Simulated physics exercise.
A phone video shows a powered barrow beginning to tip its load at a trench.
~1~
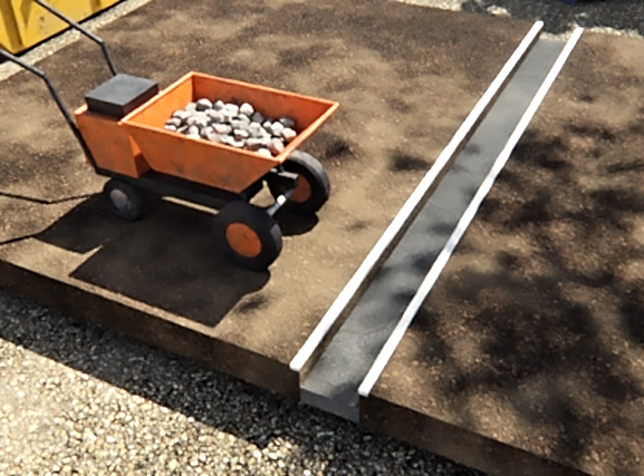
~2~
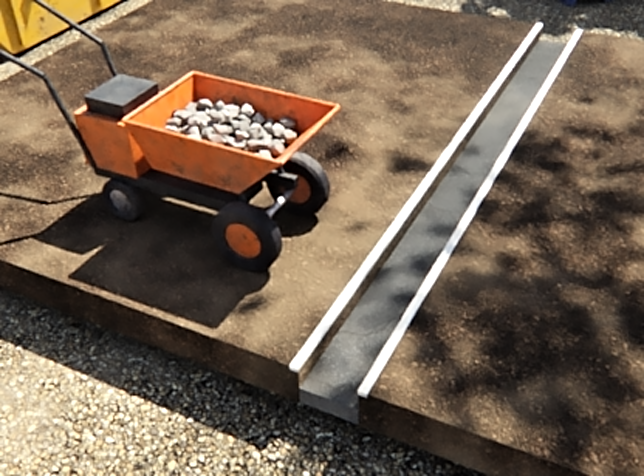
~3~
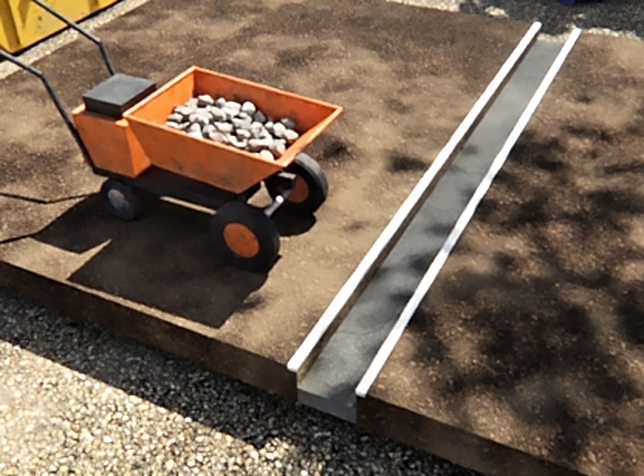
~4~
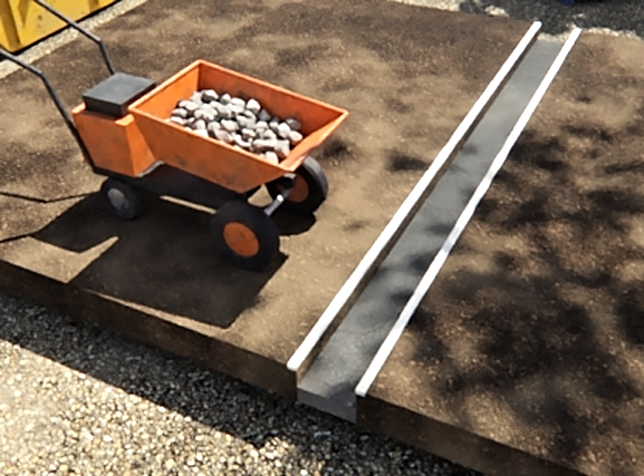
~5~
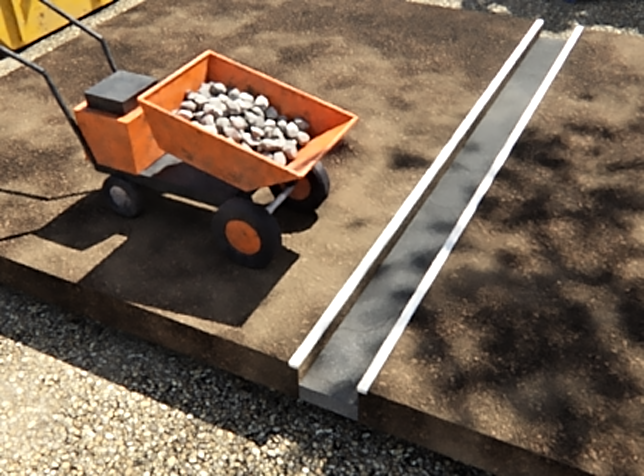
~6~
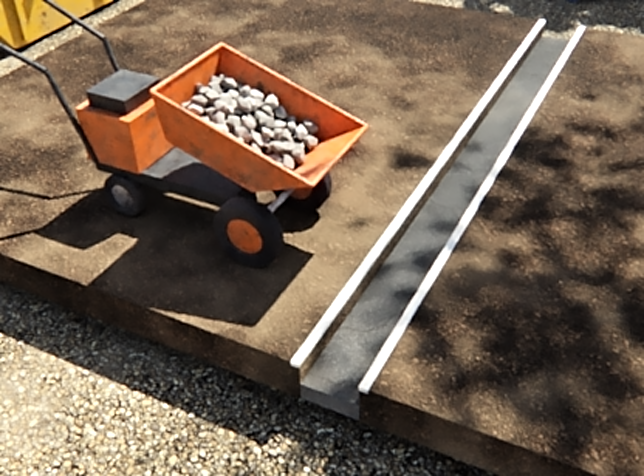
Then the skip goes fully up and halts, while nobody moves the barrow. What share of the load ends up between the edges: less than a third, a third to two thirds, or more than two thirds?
The trench ends up with a part larger than two thirds.
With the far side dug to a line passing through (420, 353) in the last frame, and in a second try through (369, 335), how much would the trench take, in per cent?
About 100 and 60 per cent.
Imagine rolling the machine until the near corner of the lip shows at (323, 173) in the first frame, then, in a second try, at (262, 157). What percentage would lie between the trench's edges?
20 and 80 percent, in that order.
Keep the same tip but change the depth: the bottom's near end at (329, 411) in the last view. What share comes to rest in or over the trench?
100 %.
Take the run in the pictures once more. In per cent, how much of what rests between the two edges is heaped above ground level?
Around 25 per cent.
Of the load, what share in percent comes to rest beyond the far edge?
Call it some 10 percent of the pieces.
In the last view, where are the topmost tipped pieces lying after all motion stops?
At about (395, 269).
Shortly afterwards, skip tipped steeply; the whole lot in the skip.
Next, skip tipped steeply; near two thirds in the skip; near a third in or heaped over the trench; only a few falling.
Some moments later, skip tipped right over; a little in the skip; the bulk in or heaped over the trench; a little beyond it.
In the end, skip tipped right over; a little in the skip; the bulk in or heaped over the trench; a little beyond it.
